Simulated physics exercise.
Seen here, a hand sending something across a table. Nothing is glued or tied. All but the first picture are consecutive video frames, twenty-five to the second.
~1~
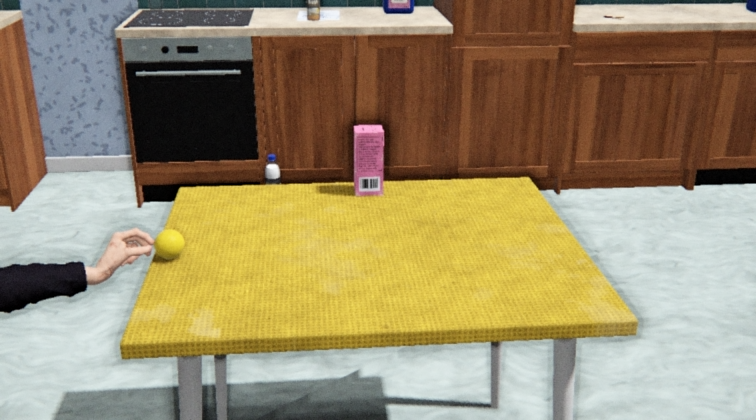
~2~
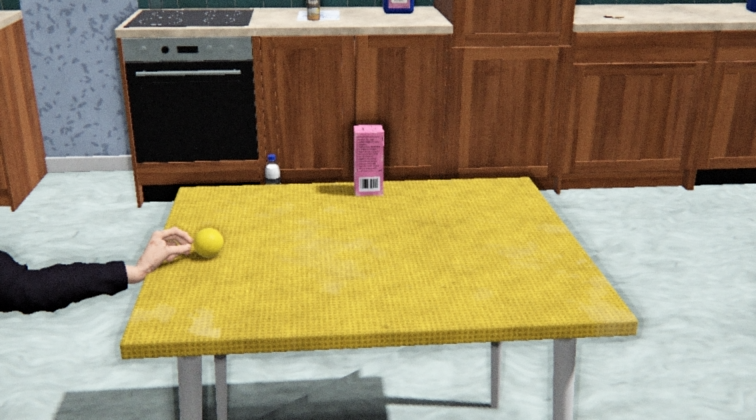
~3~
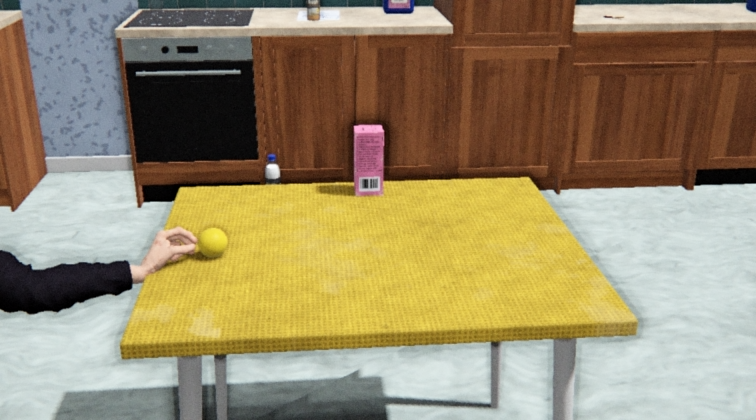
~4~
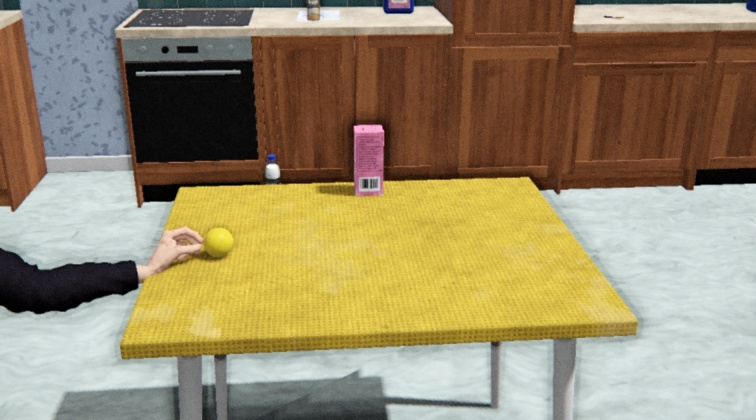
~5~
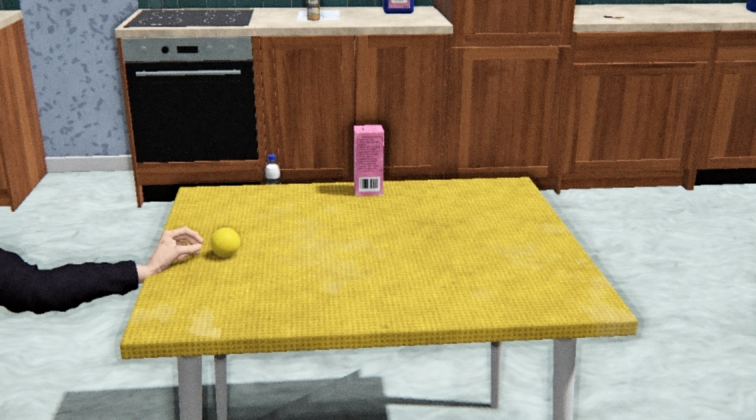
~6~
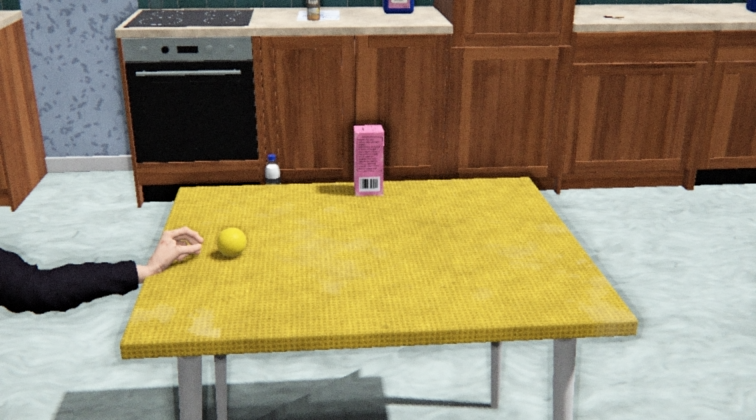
A yellow table fills the middle of a kitchen, seen from the front and slightly above by a still camera, with wooden cabinets and a black oven behind. A pink carton stands at its back edge, while a dark-sleeved hand holds a yellow lemon at the left. The hand pushes the lemon rightward, then stays back as the lemon moves slightly away from the fingers.
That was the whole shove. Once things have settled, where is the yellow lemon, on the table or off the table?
The yellow lemon is still on the table.
Then, 0.10 s later than the last frame, yellow lemon moved about its own width near (247, 242).
Then, 0.30 s later than the last frame, yellow lemon moved well along near (271, 241).
Then, 0.60 s later than the last frame, yellow lemon moved well along near (296, 240).
When it is over, moved from the start, yellow lemon. End places, in pixels of the last picture, yellow lemon near (308, 240).
